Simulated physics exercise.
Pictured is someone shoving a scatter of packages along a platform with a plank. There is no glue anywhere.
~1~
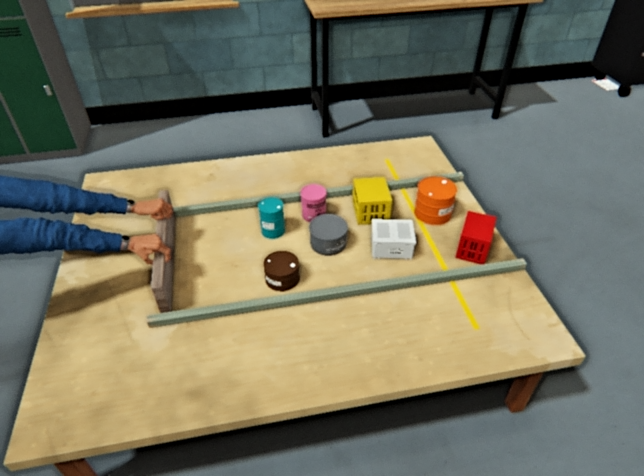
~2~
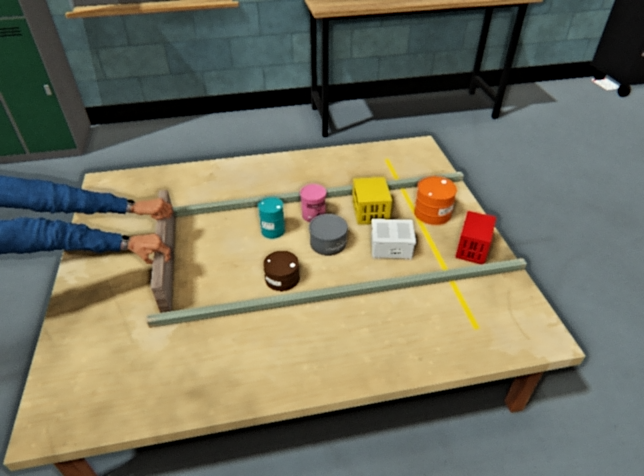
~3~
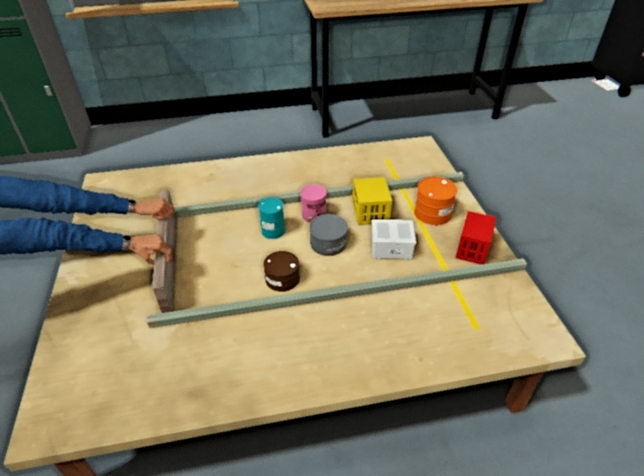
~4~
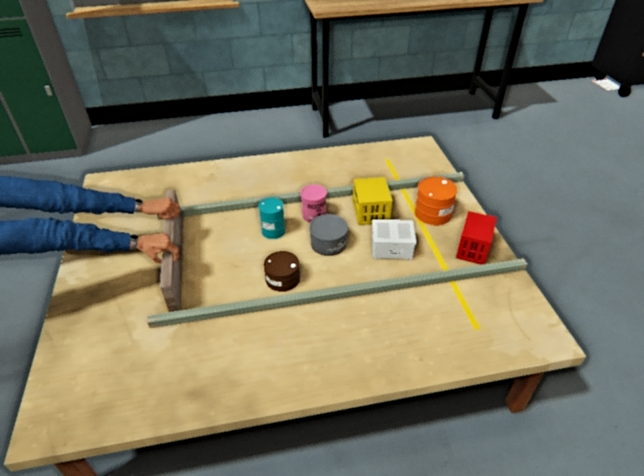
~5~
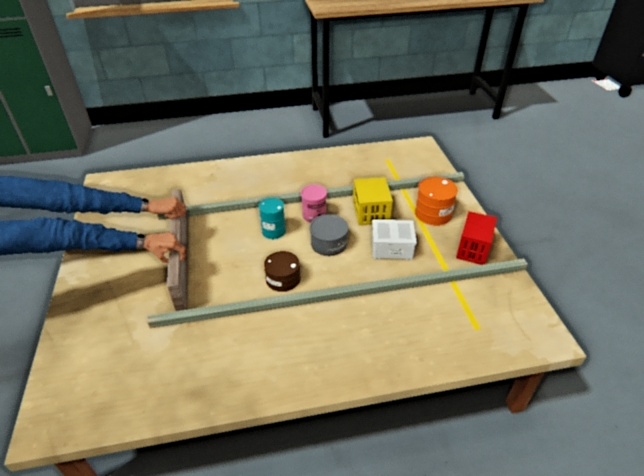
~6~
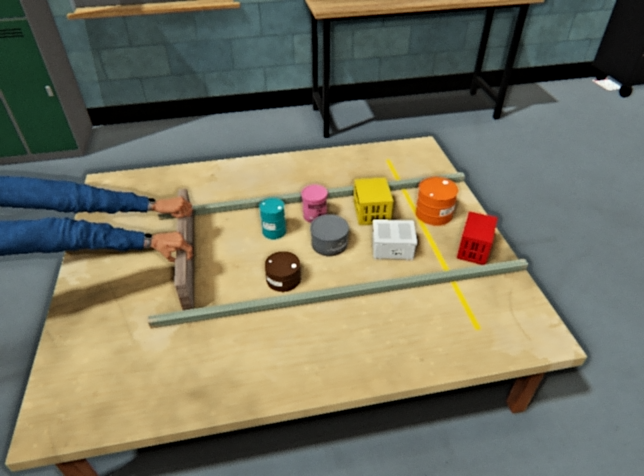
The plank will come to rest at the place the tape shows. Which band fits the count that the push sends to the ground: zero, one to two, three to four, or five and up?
The band is one to two.
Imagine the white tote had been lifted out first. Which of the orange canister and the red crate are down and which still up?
Outcome: The orange canister drops down, the red crate is safe.
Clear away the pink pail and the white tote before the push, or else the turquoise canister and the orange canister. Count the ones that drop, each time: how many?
0 in the first case and 1 in the second.
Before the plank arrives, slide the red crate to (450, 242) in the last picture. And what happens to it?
From there it falls.
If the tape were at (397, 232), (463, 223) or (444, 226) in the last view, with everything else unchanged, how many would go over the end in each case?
It would be 0, 4 and 2.
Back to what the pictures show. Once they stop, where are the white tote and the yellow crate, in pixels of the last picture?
Final centres, first then second: (481, 231), (452, 190).
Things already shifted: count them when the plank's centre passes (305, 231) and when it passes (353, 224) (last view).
First 3, after that 6.
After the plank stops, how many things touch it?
The number is 4.
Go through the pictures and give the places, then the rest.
The first picture shows red crate (476, 238); orange canister (435, 201); white tote (392, 240); plank (165, 249); tape (423, 228).
The second picture shows orange canister (435, 201); plank (165, 248).
The third picture shows white tote (392, 240); pink pail (314, 204).
The fourth picture shows red crate (476, 238); grey pail (329, 235).
The fifth picture shows orange canister (436, 201); brown canister (282, 271).
The sixth picture shows red crate (477, 238); orange canister (436, 201); white tote (393, 240); plank (185, 247); tape (424, 228).
Soon after, none off yet; red crate at rest near (477, 238); orange canister at rest near (436, 201); white tote at rest near (393, 240).
Then, none off yet; red crate at rest near (477, 238); orange canister moved a little near (451, 200); white tote moved about its own width near (441, 236).
By the end, the number that fall off is one or two; fallen, orange canister and red crate.
